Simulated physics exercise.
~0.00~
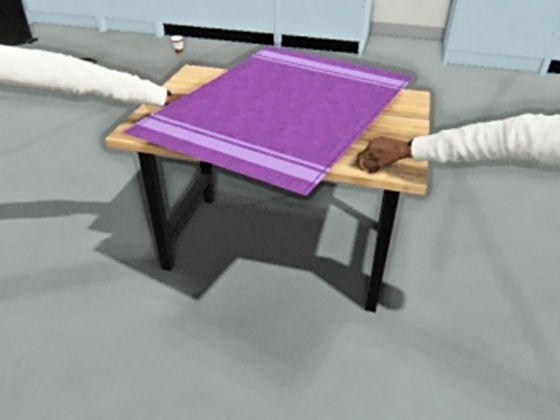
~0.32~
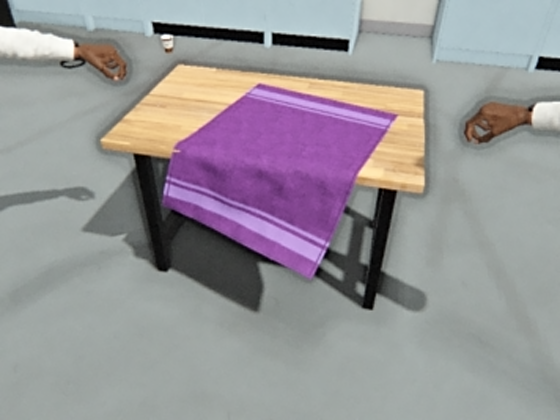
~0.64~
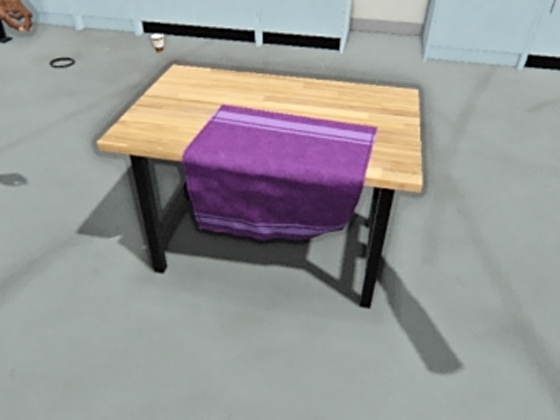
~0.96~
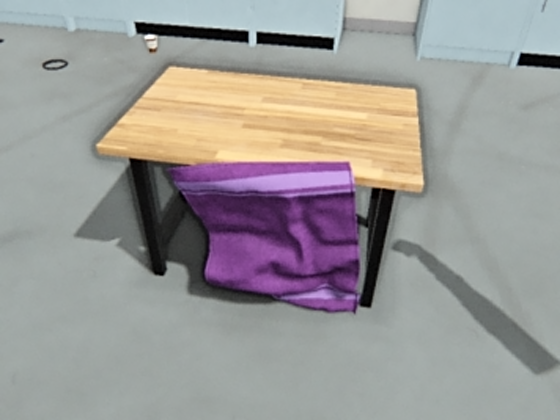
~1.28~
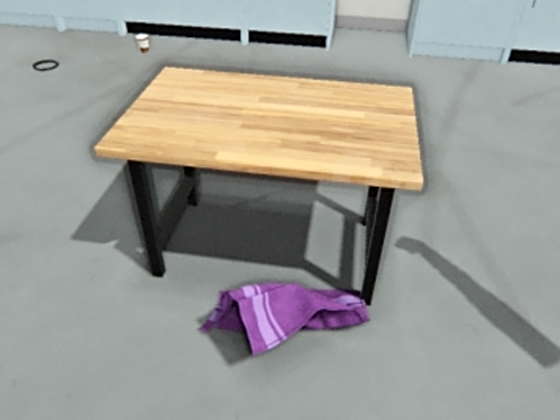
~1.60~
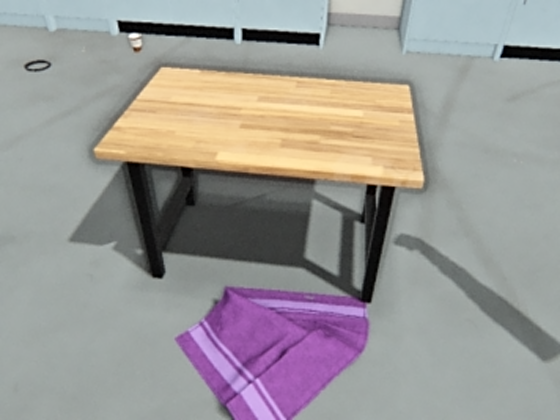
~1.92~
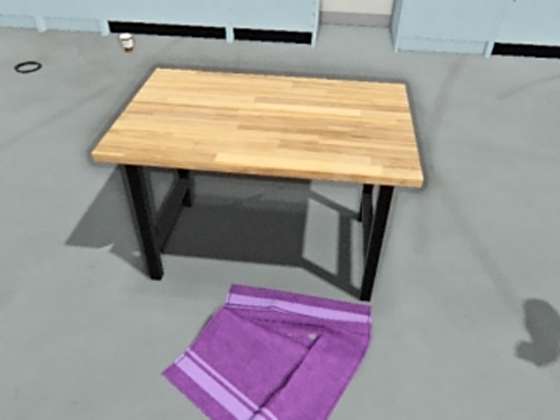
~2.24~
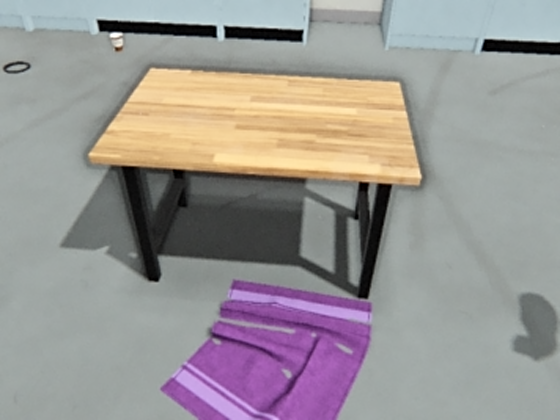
At the start, two hands in white sleeves are at either side of a wooden table with black legs, and a purple tea towel with pale stripes is spread out flat above it. The hands draw apart and the towel settles over the top, its near end draping past the front edge. As the hands leave view, it slides forward, hanging lower until hardly any remains on the tabletop. It then slips off completely and lands crumpled on the grey floor. There it spreads toward the viewer, ending wrinkled in front of the bare table.
